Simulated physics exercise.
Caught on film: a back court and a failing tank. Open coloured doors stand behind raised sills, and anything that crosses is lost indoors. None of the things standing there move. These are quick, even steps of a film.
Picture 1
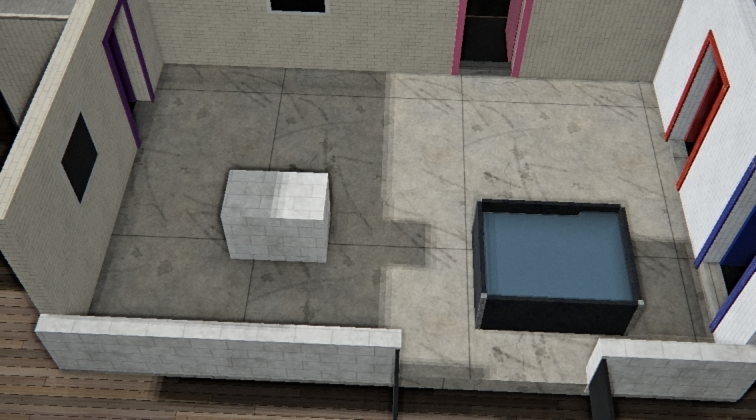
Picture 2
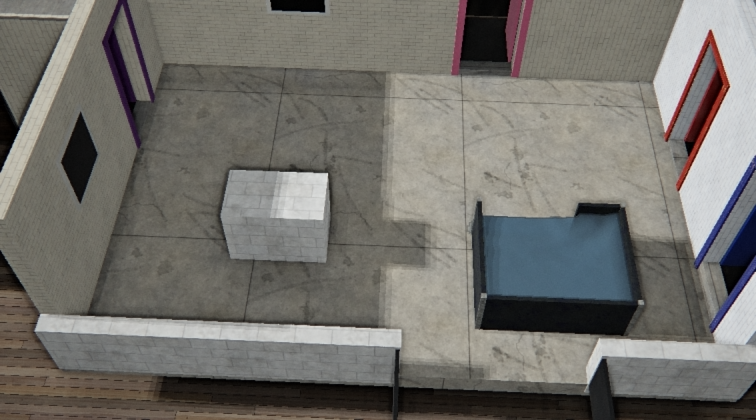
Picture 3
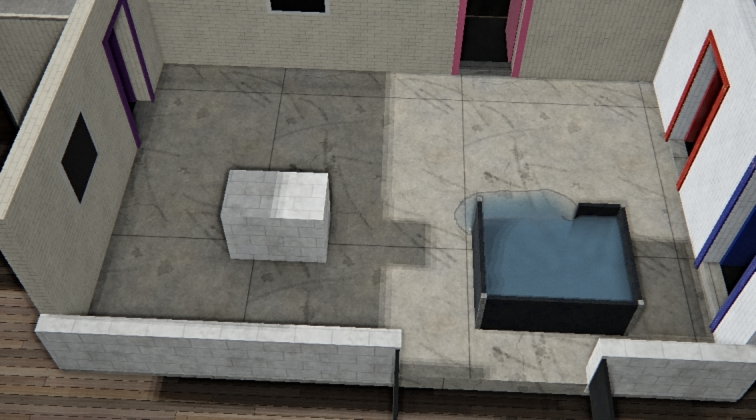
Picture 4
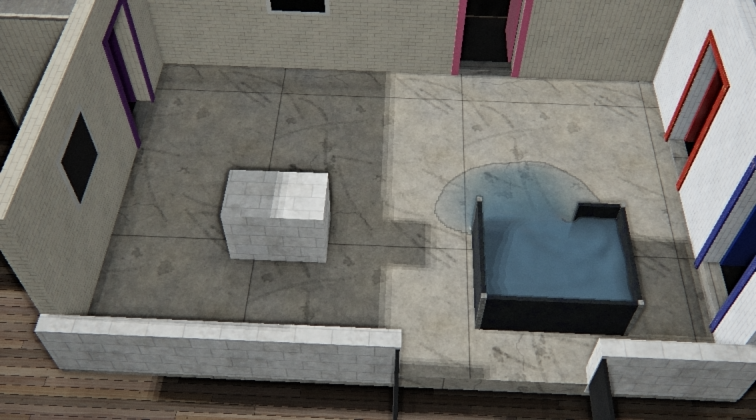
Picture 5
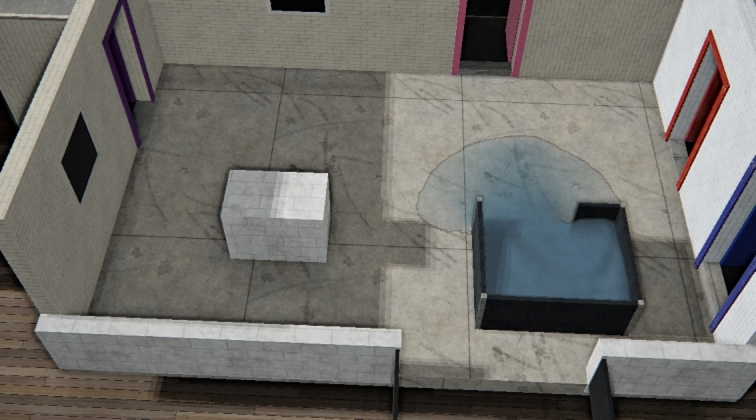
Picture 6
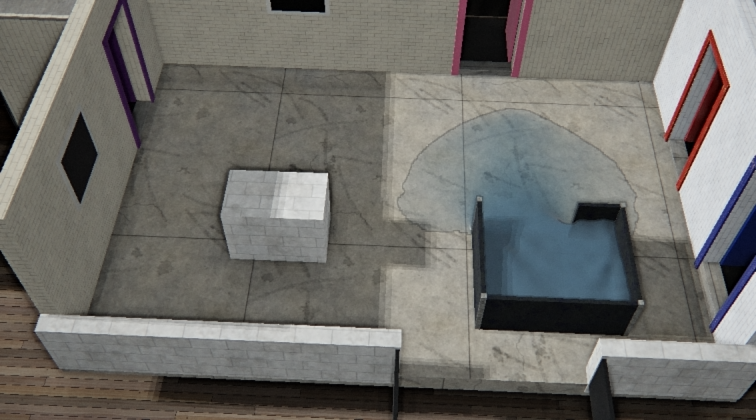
At first, still blue water fills a dark tank on the right side of a walled court, near a pale block. Part of the tank's far side opens and water pours out through the gap. The pool then spreads steadily across the concrete, fanning outward toward the back wall and to both sides.
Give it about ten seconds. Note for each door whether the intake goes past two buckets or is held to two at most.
In the end the pink door breaks the limit for sure. The blue door respects the limit for sure. The purple door breaks the limit for sure. The red door respects the limit for sure.
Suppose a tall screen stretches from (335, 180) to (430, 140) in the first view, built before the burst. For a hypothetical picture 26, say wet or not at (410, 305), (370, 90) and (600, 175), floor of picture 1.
Taking the points in turn, they are high and dry, inundated and inundated.
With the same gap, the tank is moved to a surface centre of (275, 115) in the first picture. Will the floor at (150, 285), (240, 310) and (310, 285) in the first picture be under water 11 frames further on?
One after the other: Untouched, untouched, untouched.
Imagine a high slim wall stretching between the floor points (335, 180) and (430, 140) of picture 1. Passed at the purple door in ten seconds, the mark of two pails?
Well, purple does not reach it.
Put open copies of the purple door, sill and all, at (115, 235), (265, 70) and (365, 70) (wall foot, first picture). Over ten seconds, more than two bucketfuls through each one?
One after the other: Stays under, lets less in, takes more.
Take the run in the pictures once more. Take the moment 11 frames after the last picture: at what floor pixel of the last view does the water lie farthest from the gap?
My pick would be pixel (300, 75).
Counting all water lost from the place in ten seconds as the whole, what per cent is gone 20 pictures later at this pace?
I'd estimate close to 65 per cent.
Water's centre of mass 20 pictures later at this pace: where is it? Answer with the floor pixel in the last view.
At roughly (492, 162).
A moment on, water covers 30 % of the floor; the pink door over two buckets in, the blue door not reached, the purple door not reached, the red door wet at the sill, nothing in.
Next, water covers 35 % of the floor; the pink door far over two buckets in, the blue door not reached, the purple door not reached, the red door wet at the sill, nothing in.
Then, water covers 45 % of the floor; the pink door far over two buckets in, the blue door not reached, the purple door not reached, the red door wet at the sill, nothing in.
Later, water covers 70 % of the floor; the pink door far over two buckets in, the blue door wet at the sill, nothing in, the purple door over two buckets in, the red door wet at the sill, nothing in.
In the end, water covers 90 % of the floor; the pink door far over two buckets in, the blue door wet at the sill, nothing in, the purple door over two buckets in, the red door wet at the sill, nothing in.
